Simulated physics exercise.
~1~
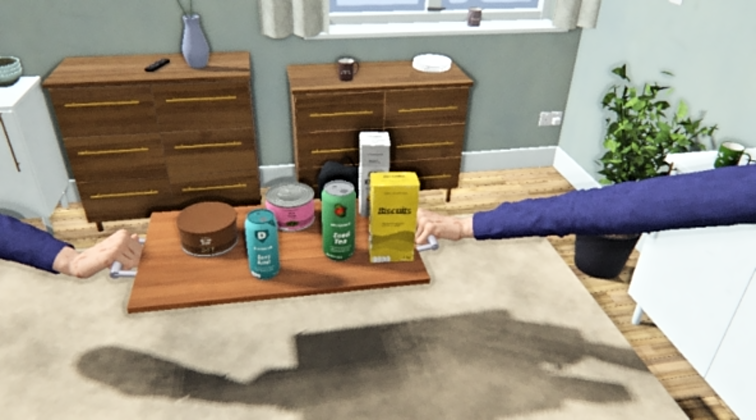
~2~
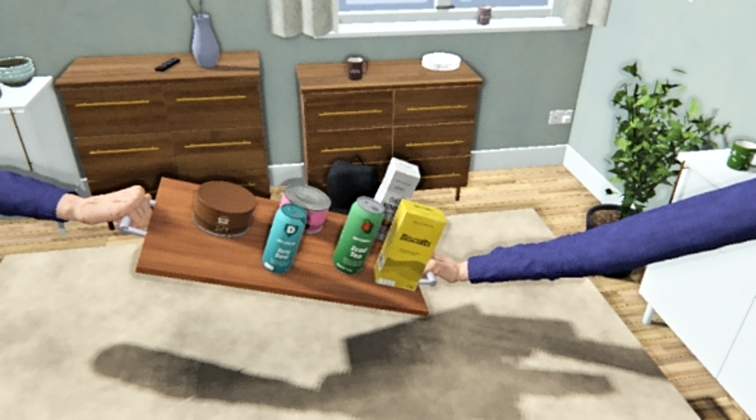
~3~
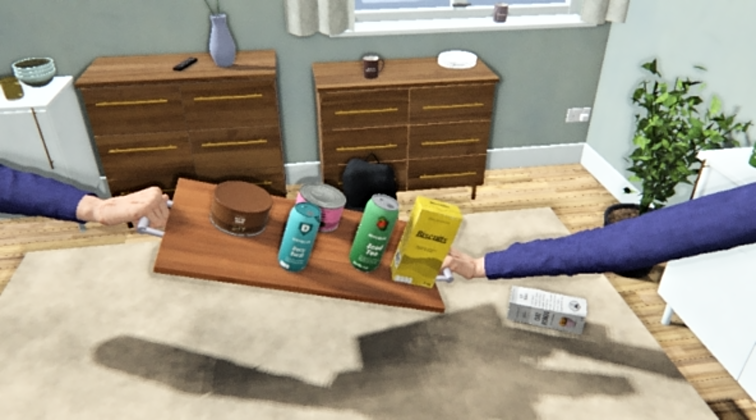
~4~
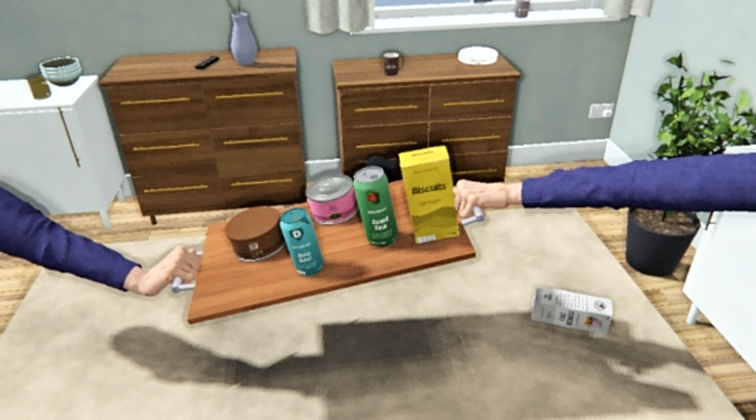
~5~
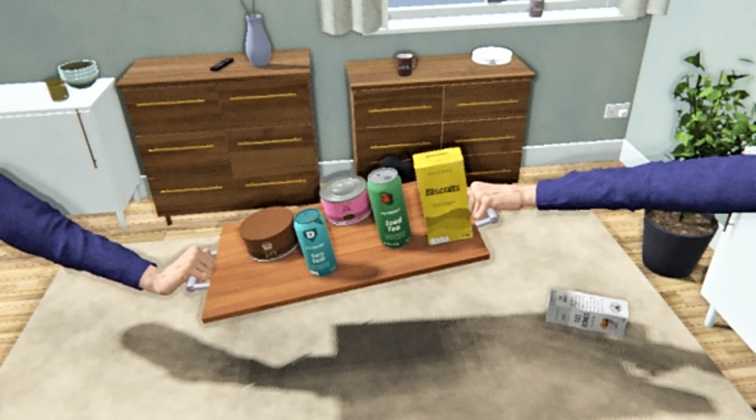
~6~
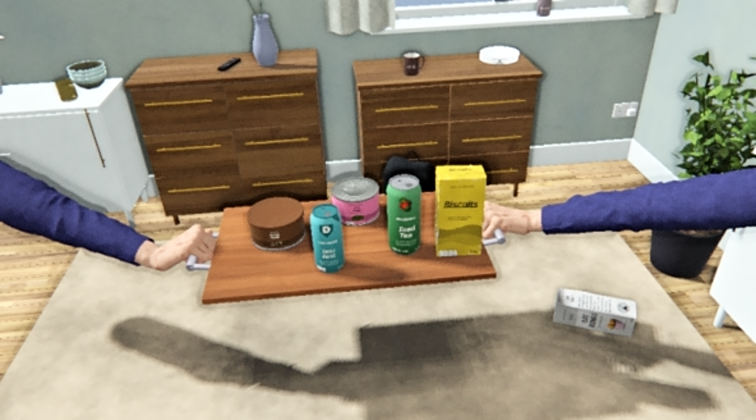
Living room, two hands tilting a loaded wooden tray right, then left, then level, the white carton falling onto the rug.
